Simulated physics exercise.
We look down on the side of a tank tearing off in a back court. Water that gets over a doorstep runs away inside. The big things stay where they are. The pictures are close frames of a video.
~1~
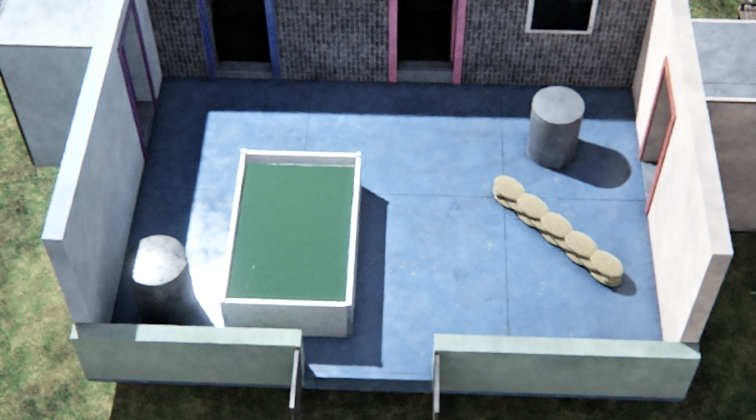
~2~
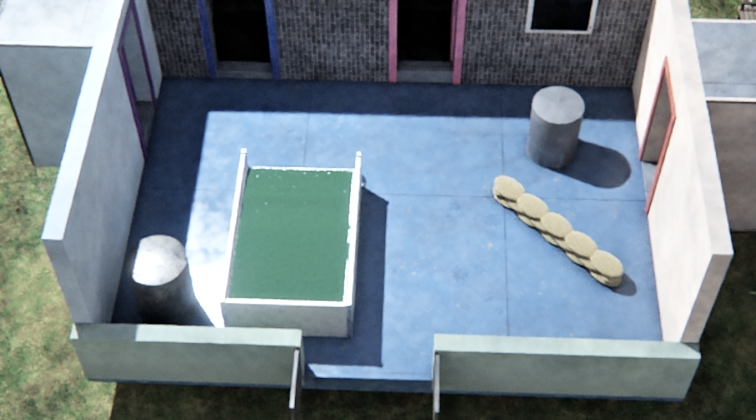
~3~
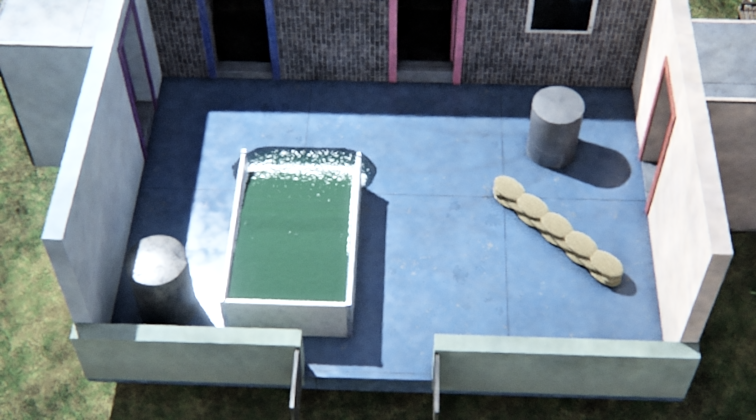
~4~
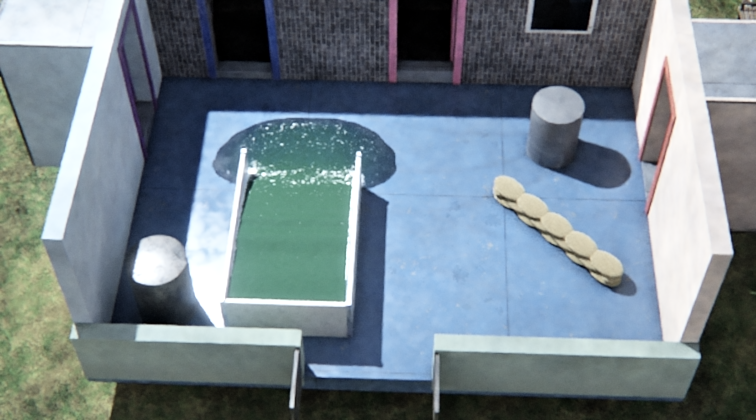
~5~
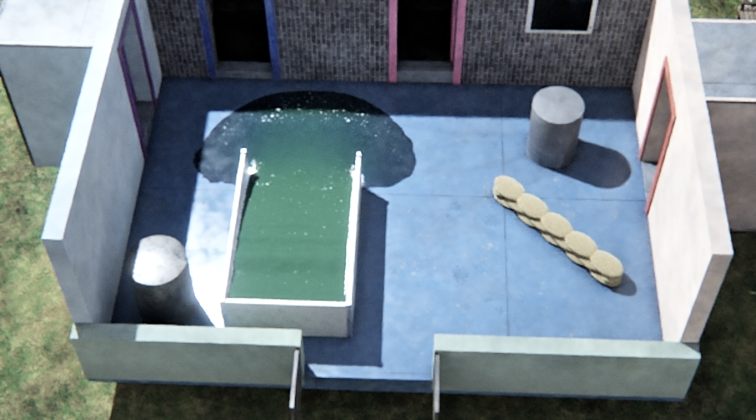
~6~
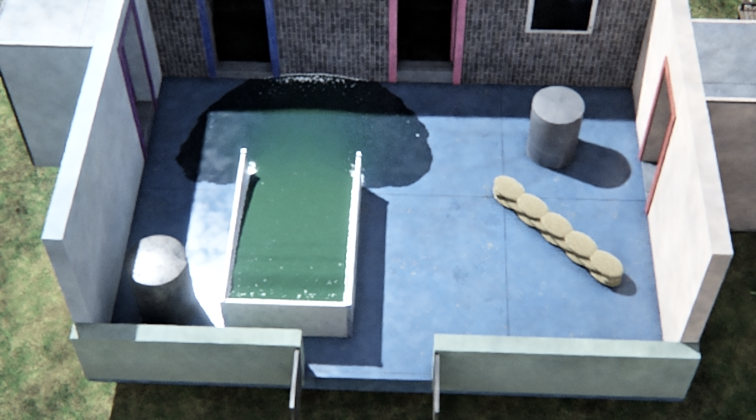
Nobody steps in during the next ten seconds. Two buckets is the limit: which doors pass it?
One by one: The pink door holds within the limit; the purple door holds within the limit; the blue door floods; the red door floods.
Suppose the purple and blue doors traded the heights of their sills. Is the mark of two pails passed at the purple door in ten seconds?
The purple one goes over.
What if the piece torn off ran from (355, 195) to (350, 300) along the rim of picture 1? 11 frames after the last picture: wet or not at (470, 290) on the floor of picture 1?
Verdict: Flooded.
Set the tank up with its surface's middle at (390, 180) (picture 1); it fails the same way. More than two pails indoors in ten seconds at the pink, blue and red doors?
Then: Pink takes more; blue stays under; red is over.
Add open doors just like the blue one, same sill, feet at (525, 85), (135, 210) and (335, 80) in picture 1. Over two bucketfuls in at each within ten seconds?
In turn: Stays under, takes less, is over.
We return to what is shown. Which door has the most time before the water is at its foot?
The red door.
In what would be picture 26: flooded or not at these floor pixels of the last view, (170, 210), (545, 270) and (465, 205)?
In turn: Covered, not flooded, clear.
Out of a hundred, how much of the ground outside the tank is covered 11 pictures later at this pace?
Close to 30 %.
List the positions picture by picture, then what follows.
In the first frame, still water in the water tank at (294, 228).
In the second frame, the front is at a hidden place, out from the gap on the water tank's far side.
In the third frame, the front is at (240, 167), out from the gap on the water tank's far side.
In the fourth frame, water pours out on the water tank's far side and has run to (240, 137).
In the fifth frame, the front is at (348, 99), out from the gap on the water tank's far side.
In the sixth frame, the front is at (260, 80), out from the gap on the water tank's far side.
A moment on, water covers 25 % of the floor; the pink door wet at the sill, nothing in, the purple door wet at the sill, nothing in, the blue door under two buckets in, the red door not reached.
Next, water covers 30 % of the floor; the pink door wet at the sill, nothing in, the purple door wet at the sill, nothing in, the blue door over two buckets in, the red door not reached.
Then, water covers 55 % of the floor; the pink door wet at the sill, nothing in, the purple door wet at the sill, nothing in, the blue door far over two buckets in, the red door wet at the sill, nothing in.
Later, water covers 75 % of the floor; the pink door wet at the sill, nothing in, the purple door under two buckets in, the blue door far over two buckets in, the red door under two buckets in.
In the end, water covers 95 % of the floor; the pink door wet at the sill, nothing in, the purple door under two buckets in, the blue door far over two buckets in, the red door over two buckets in.
